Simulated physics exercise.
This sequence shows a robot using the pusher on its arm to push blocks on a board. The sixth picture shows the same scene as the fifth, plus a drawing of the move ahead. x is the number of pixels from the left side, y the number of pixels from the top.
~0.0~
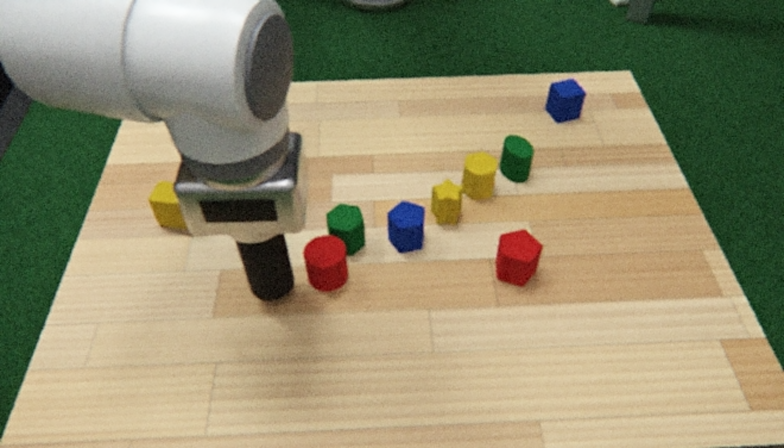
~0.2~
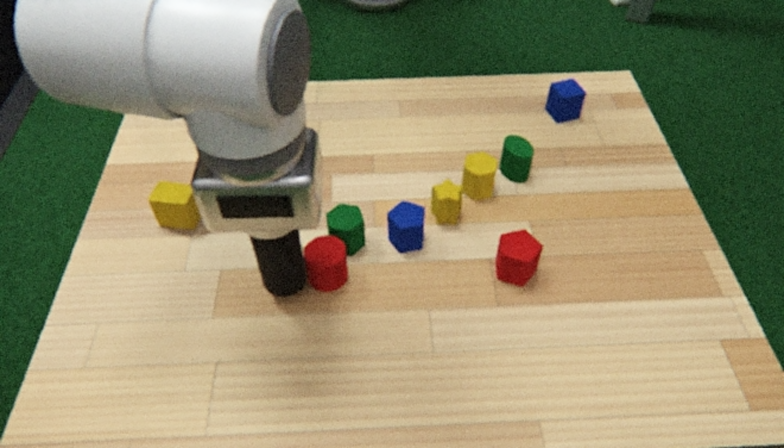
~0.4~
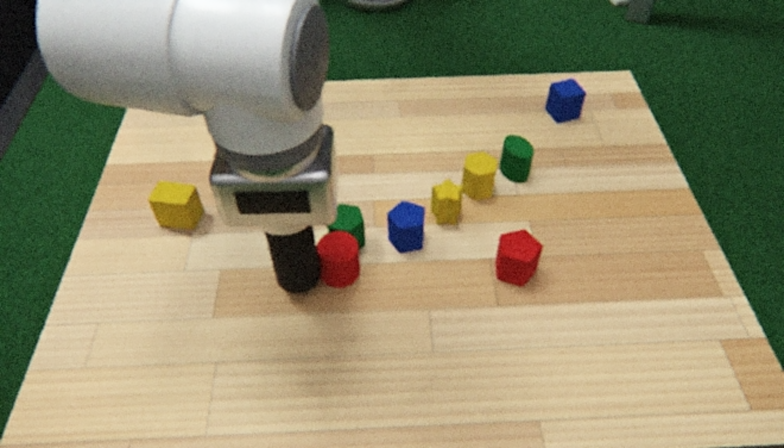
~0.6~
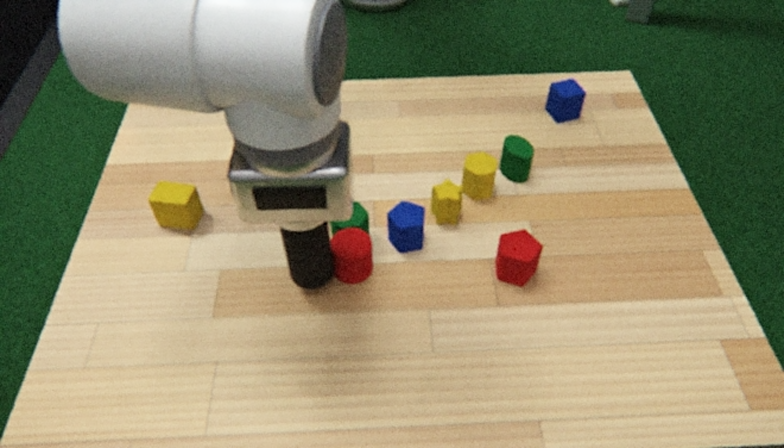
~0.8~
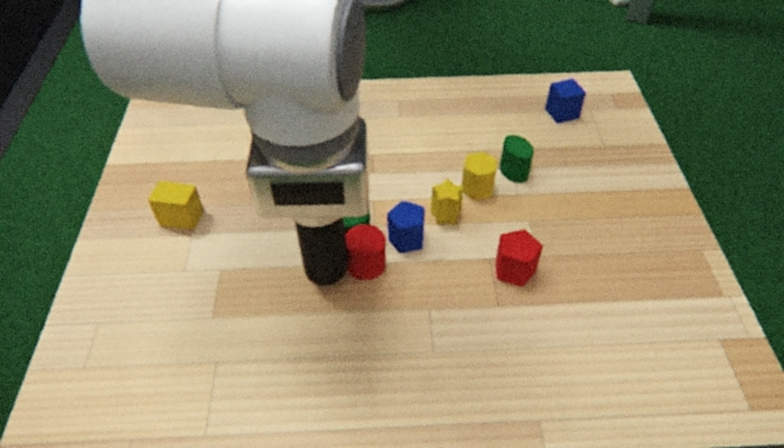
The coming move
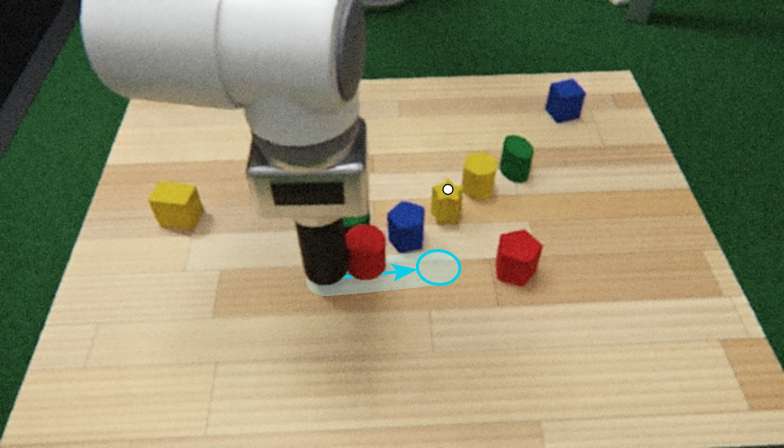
A white robot arm with a black pusher moved right across a wooden board to a red cylinder and nudged it a short way right, partly hiding a green block while the other blocks stayed still.
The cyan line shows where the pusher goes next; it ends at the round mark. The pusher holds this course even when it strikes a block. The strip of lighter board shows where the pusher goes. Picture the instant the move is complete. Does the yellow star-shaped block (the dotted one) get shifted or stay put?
The result: It moves.
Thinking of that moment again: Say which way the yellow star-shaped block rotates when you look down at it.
I'd predict that, seen from above, the yellow star-shaped block rotates clockwise.
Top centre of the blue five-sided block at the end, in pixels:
Top centre: (432, 191).
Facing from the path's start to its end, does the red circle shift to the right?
No
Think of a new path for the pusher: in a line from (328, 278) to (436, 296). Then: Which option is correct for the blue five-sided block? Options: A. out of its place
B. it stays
A: Out of its place.
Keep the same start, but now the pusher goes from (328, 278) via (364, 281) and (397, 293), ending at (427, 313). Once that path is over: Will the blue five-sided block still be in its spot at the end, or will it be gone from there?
It is carried off its spot.
The line goes from (328, 278) directly to (439, 267); the dot is on the yellow star-shaped block.
What follows on the original path. Halfway along, pusher (383, 263); red circle (417, 228); blue five-sided block (425, 201), turned 50° anticlockwise; yellow star-shaped block (451, 187).
At the end, pusher (439, 257); green six-sided block unmoved; red circle (456, 213); blue five-sided block (432, 191), turned 85° anticlockwise; yellow star-shaped block (456, 177), turned 45° clockwise.
